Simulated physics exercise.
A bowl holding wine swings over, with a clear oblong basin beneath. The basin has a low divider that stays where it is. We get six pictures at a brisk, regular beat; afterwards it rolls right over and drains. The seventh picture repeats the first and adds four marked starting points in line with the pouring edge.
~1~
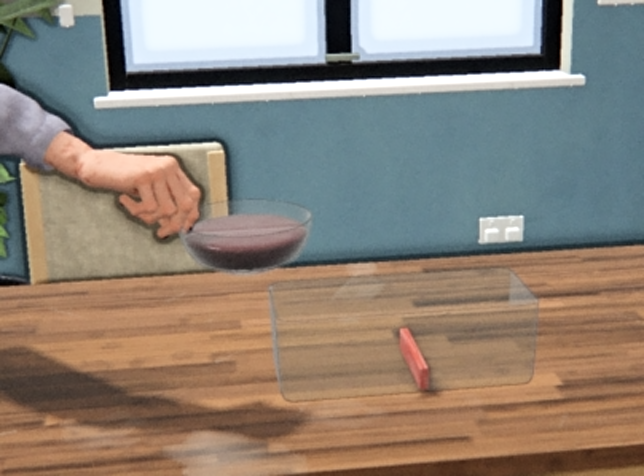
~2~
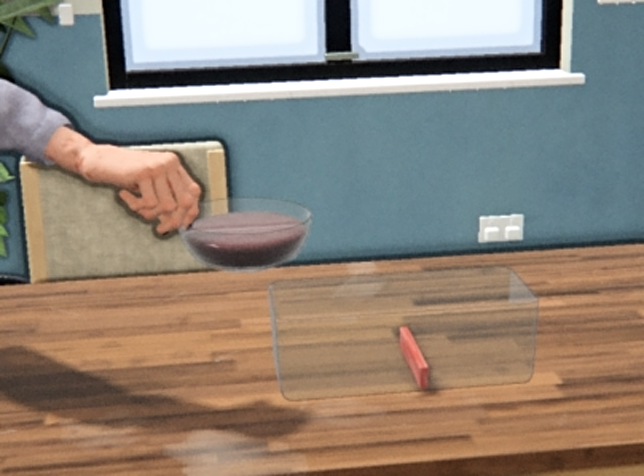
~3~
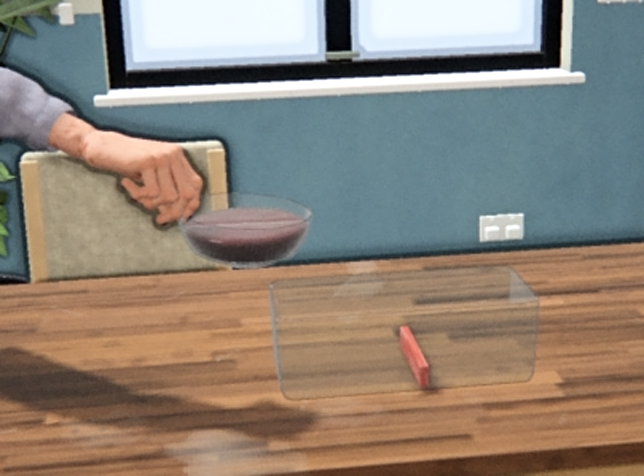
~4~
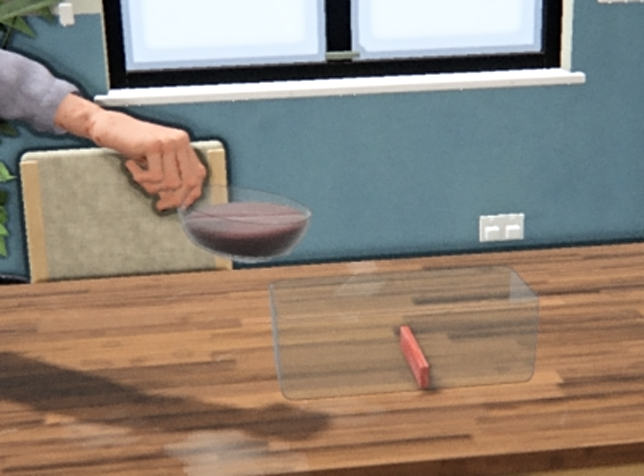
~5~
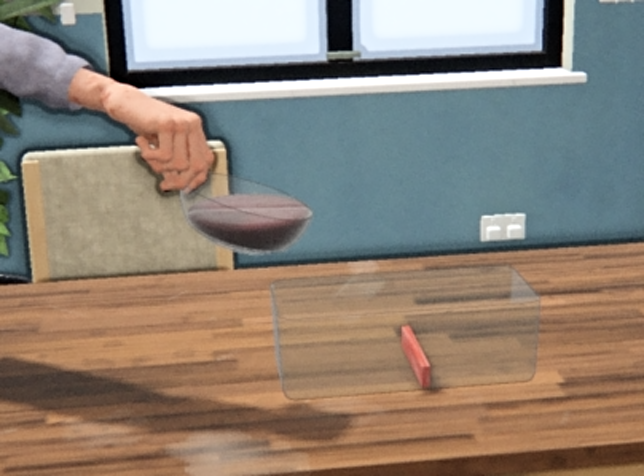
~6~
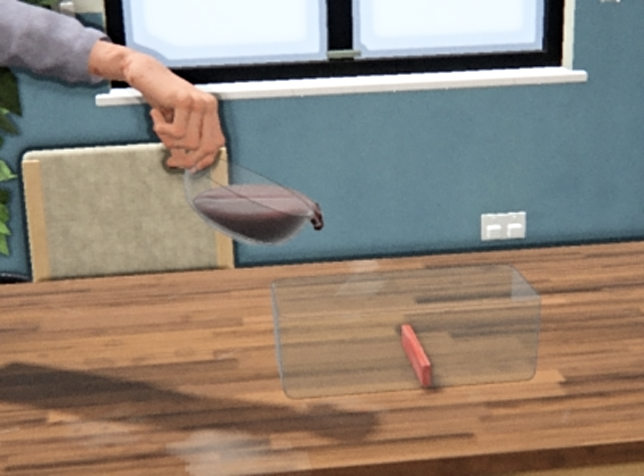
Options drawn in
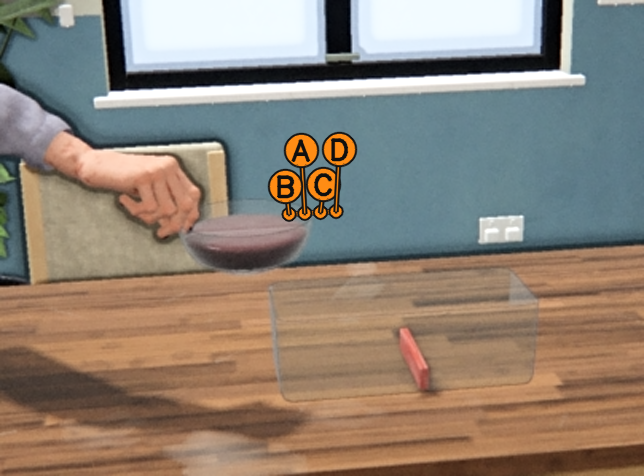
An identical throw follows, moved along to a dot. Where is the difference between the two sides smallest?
Dot D does it best.
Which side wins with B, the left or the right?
More ends on the left.
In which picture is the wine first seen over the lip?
In picture 6.
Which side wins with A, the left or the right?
The left one.
In orange, A at (304, 213); B at (289, 214); C at (320, 212); D at (336, 211).
With A, about 86 % ends left of the wall and 13 % right of it.
With B, about 83 % ends left of the wall and 16 % right of it.
With C, about 67 % ends left of the wall and 32 % right of it.
With D, about 41 % ends left of the wall and 58 % right of it.
